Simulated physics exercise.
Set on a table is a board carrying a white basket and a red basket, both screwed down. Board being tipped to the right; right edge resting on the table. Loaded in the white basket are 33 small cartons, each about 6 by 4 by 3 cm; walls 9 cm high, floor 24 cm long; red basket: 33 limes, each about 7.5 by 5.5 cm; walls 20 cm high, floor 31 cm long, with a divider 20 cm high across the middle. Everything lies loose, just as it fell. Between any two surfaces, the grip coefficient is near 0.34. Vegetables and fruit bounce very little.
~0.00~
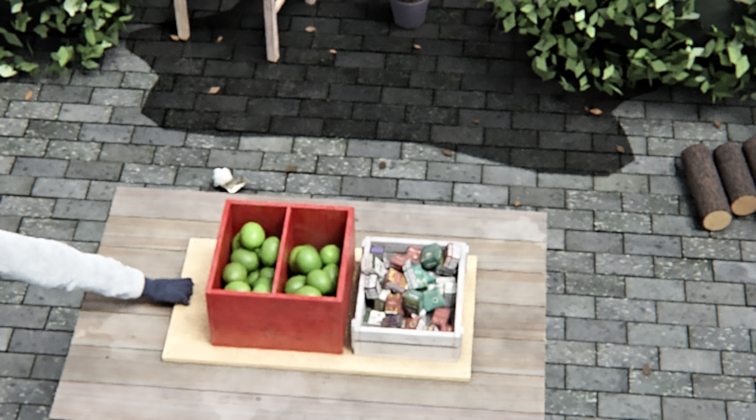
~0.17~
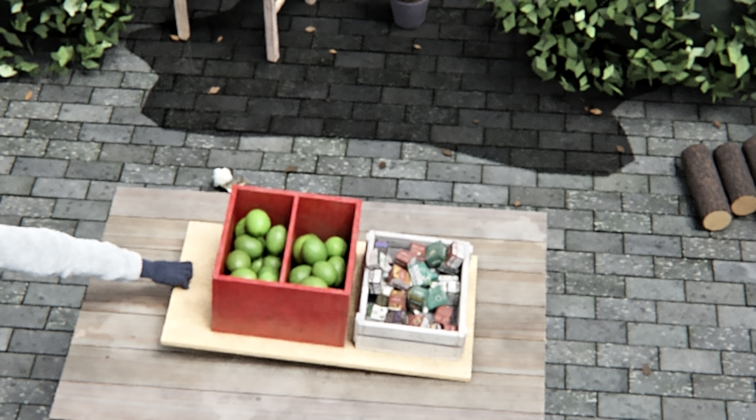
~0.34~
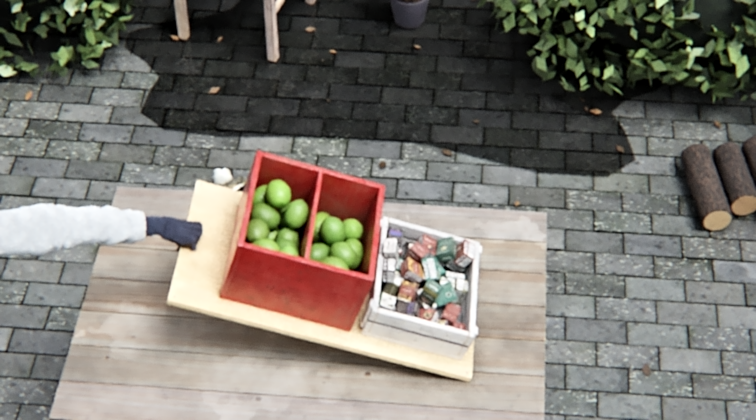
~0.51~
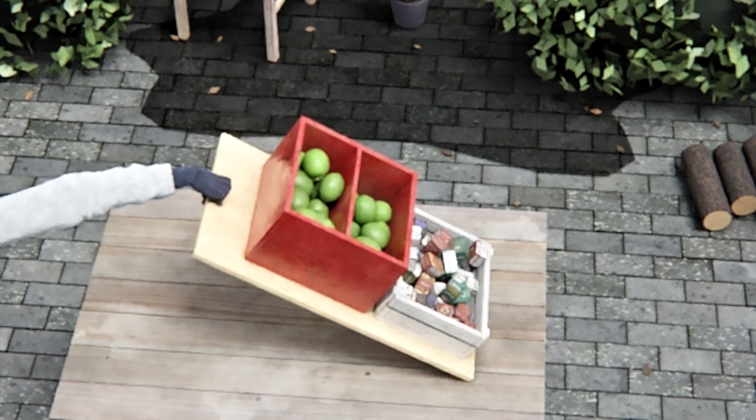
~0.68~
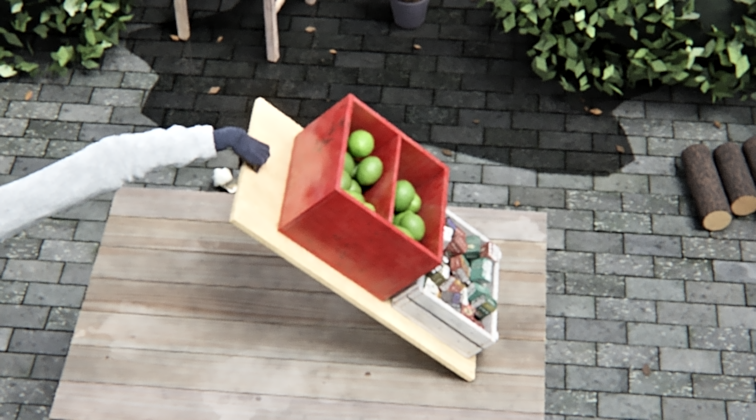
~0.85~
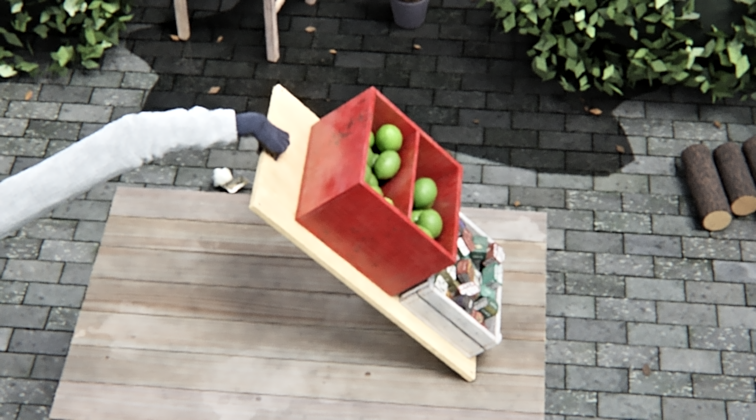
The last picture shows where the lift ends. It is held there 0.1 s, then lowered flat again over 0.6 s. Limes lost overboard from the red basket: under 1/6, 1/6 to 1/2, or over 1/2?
It spills under one sixth.
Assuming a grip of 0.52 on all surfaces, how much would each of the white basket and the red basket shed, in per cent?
Then white basket 10, red basket 0 per cent.
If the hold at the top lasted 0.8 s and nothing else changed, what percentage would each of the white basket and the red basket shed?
That would cost white basket 10 per cent of its load and red basket 0 per cent.
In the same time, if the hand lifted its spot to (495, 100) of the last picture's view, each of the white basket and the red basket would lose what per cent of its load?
In that setup the white basket sheds 60 per cent of its load, while the red basket sheds 80 per cent.
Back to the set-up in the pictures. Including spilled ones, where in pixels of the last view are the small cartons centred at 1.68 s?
Somewhere around pixel (424, 296).
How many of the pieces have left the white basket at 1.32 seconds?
Count for the white basket: Roughly 0.
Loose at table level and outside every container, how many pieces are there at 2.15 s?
Some 0 pieces.
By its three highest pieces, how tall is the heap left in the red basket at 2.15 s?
Some 16 cm.
After 1.06 s, tilt 44°; the white basket has all 33 and the red basket has all 33.
After 1.32 s, tilt 16°; the white basket has all 33 and the red basket has all 33.
After 1.68 s, tilt 0°; the white basket has all 33 and the red basket has all 33.
Outcome (at 2.15 s), the white basket has all 33 and the red basket has all 33. Asked share, 0 of 33, 0 per cent.
